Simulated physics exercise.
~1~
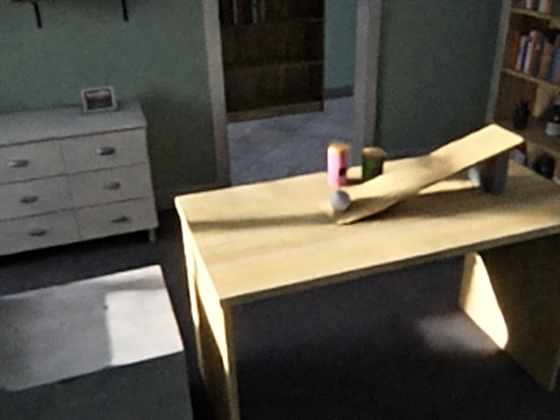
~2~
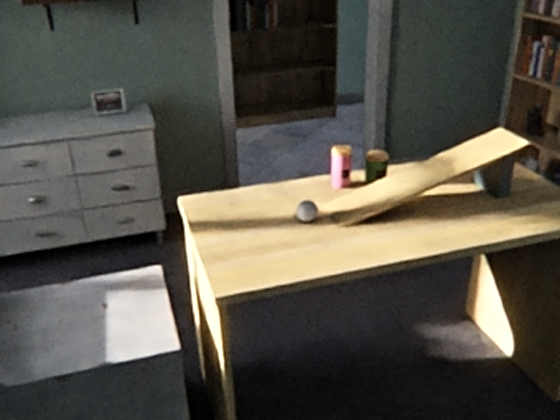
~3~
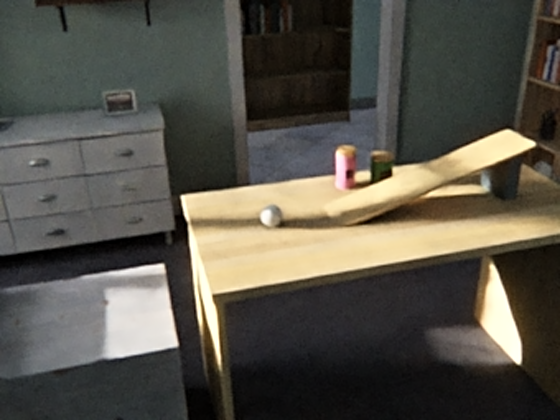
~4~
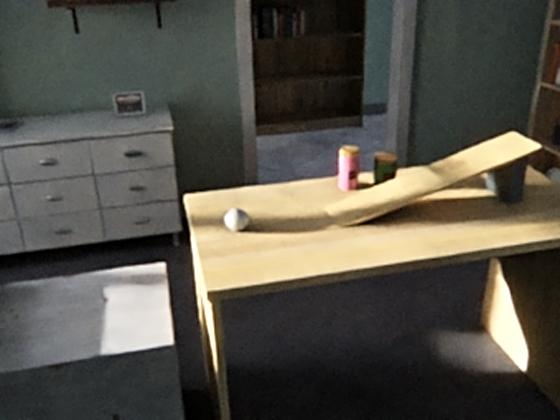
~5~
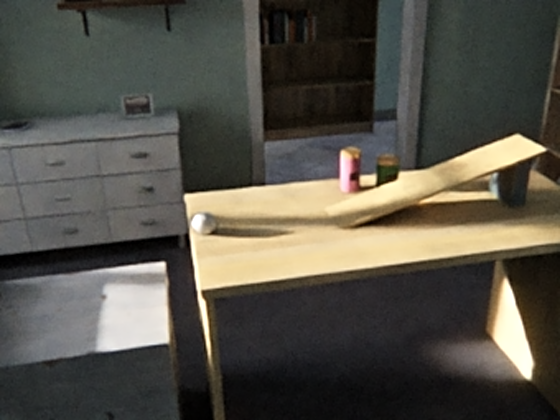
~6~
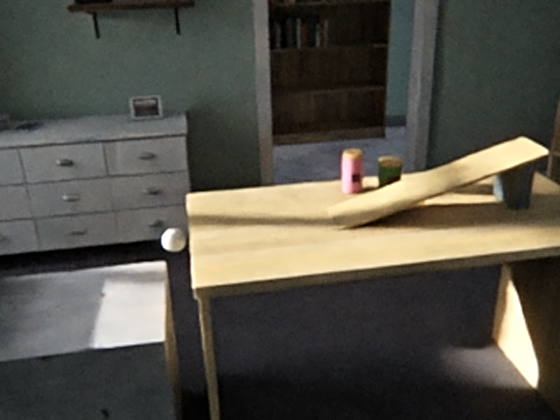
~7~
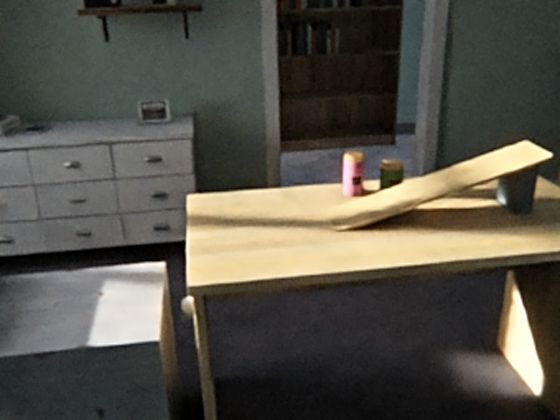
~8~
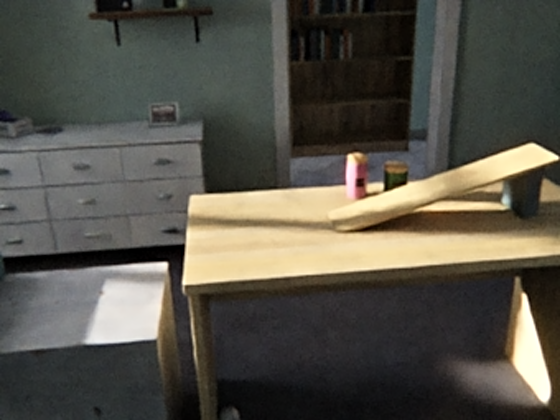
In this clip, a small whitish ball rolls left from the foot of a wooden ramp across a table, past a pink jar and a green jar that stay put, then drops off the edge into the gap before a lower white surface, ending near the floor.
